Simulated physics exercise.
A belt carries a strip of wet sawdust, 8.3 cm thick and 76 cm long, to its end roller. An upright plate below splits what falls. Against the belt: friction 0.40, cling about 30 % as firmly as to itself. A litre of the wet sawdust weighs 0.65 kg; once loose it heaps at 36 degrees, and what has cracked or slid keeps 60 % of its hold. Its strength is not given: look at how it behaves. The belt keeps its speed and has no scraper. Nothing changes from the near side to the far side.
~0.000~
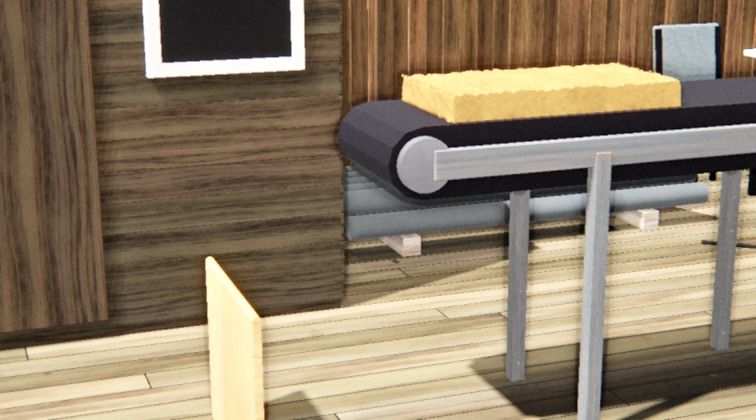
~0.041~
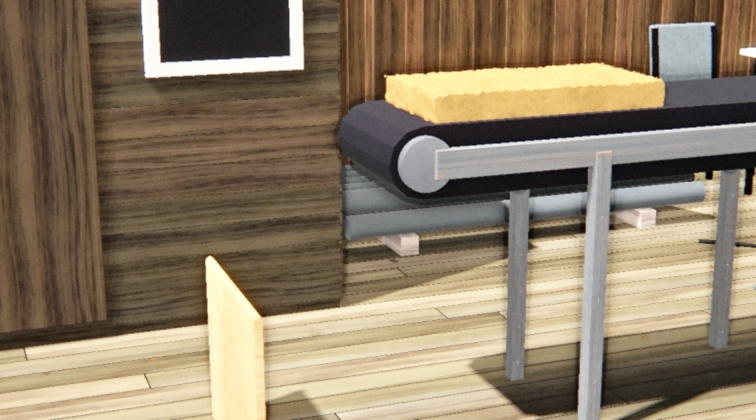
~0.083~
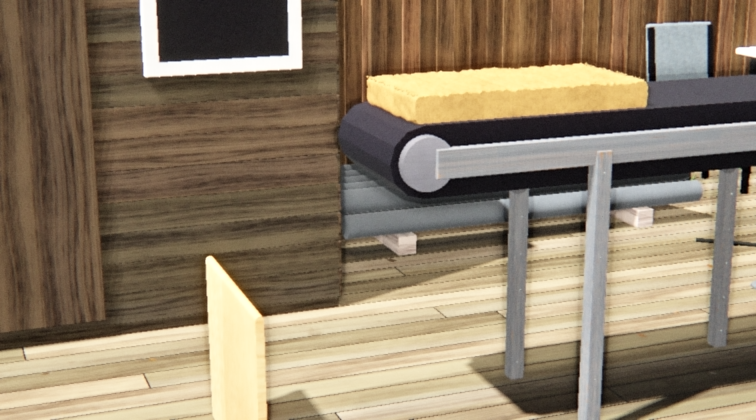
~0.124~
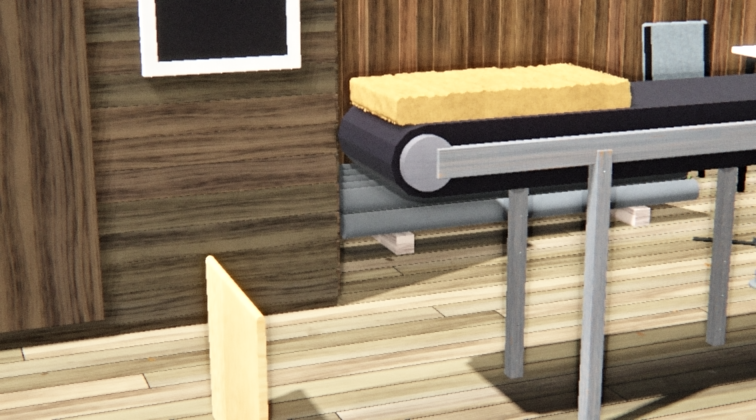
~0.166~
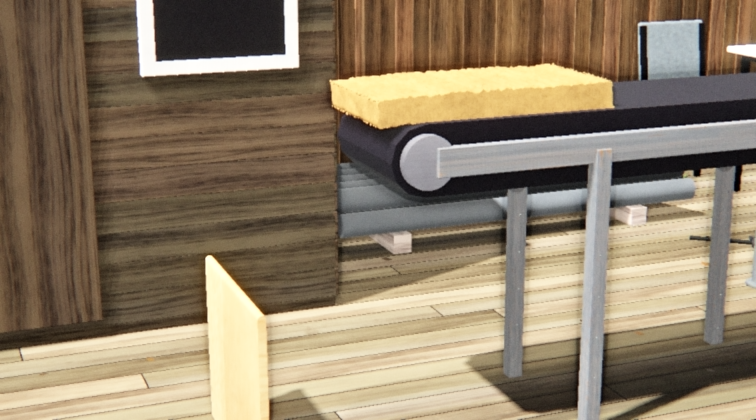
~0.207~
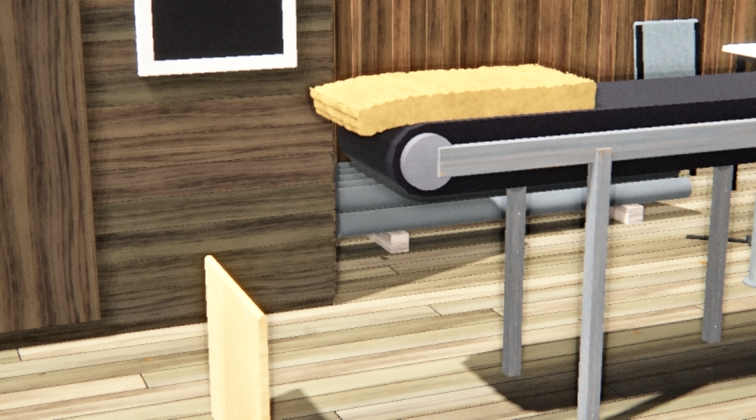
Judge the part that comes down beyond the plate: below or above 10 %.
The result is above 10 %.
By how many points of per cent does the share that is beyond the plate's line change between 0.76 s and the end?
About 22 %.
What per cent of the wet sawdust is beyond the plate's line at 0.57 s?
About 18 %.
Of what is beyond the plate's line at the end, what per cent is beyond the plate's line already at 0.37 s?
About 0 %.
By 0.37 s, 0 % is beyond the plate's line.
By 0.57 s, 19 % is beyond the plate's line.
By 0.76 s, 41 % is beyond the plate's line.
By 0.96 s, 61 % is beyond the plate's line.
By 2.10 s, at the end, 62 % is beyond the plate's line.
